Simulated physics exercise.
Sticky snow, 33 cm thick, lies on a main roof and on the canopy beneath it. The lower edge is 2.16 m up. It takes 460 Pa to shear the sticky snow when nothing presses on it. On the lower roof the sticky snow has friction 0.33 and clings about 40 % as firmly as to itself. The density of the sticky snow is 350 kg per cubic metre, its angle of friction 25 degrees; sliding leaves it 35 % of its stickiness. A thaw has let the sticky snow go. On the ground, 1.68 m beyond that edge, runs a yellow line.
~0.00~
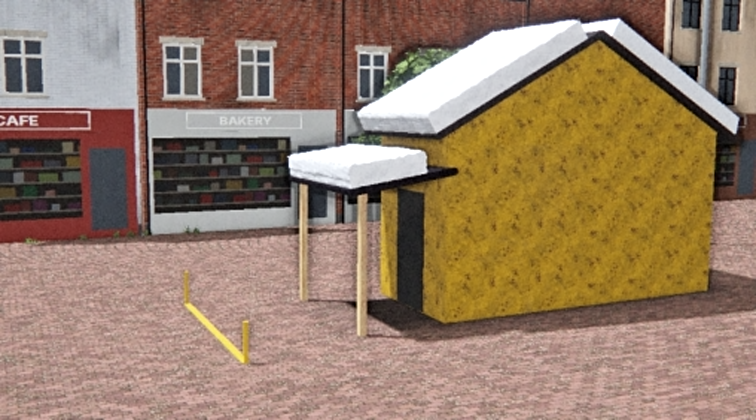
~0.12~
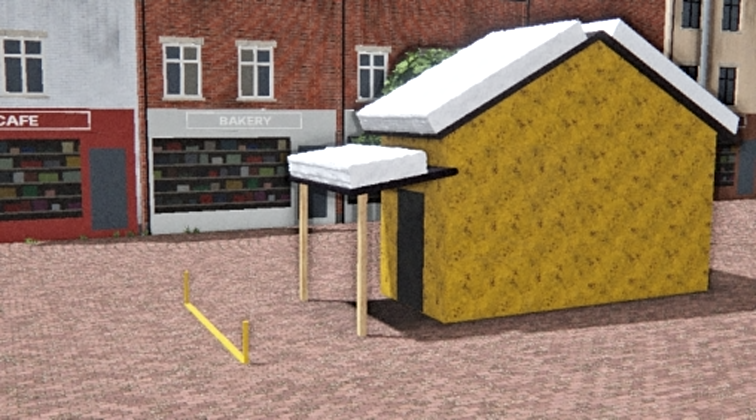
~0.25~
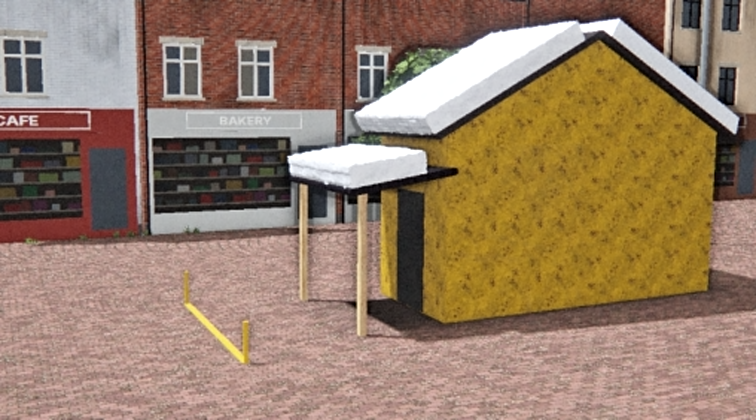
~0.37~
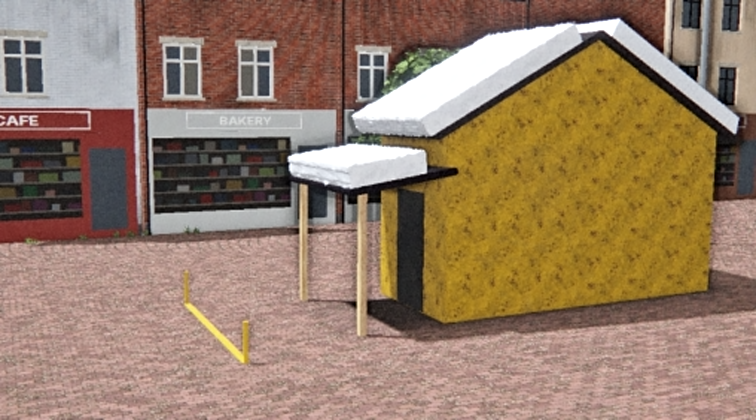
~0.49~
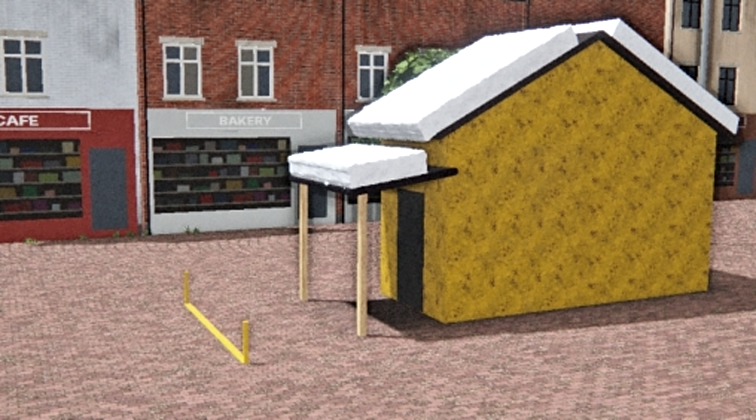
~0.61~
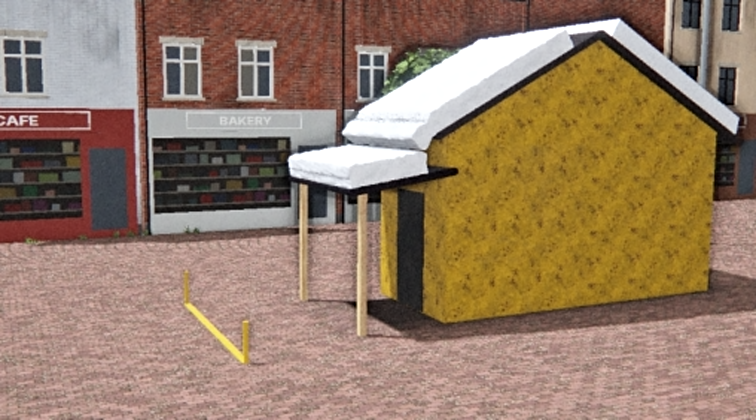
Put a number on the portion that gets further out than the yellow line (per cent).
The portion that gets further out than the yellow line is near 10 %.
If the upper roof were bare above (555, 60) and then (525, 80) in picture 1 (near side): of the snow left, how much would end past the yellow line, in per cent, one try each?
In turn about 1 %, 0 %.
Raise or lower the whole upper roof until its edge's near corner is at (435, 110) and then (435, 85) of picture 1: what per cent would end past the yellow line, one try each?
In turn about 35 %, 45 %.
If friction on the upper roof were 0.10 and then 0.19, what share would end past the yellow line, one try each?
In that order: 40 %, 30 %.
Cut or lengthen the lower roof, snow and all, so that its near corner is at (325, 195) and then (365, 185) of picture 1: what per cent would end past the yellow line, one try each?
In that order: 4 %, 16 %.
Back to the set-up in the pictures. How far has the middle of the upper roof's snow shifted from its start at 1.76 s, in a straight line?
Roughly 1.8 m.
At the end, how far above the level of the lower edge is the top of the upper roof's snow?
Some 0.7 m.
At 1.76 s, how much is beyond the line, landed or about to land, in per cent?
Near 0 %.
After 1.14 s, none is below the lower edge and 0 % is past the line.
After 1.76 s, none is below the lower edge and 0 % is past the line.
After 2.38 s, 28 % is below the lower edge and 0 % is past the line.
After 3.00 s, 49 % is below the lower edge and 8 % is past the line.
After 4.70 s, at the end, 61 % is below the lower edge and 10 % is past the line.
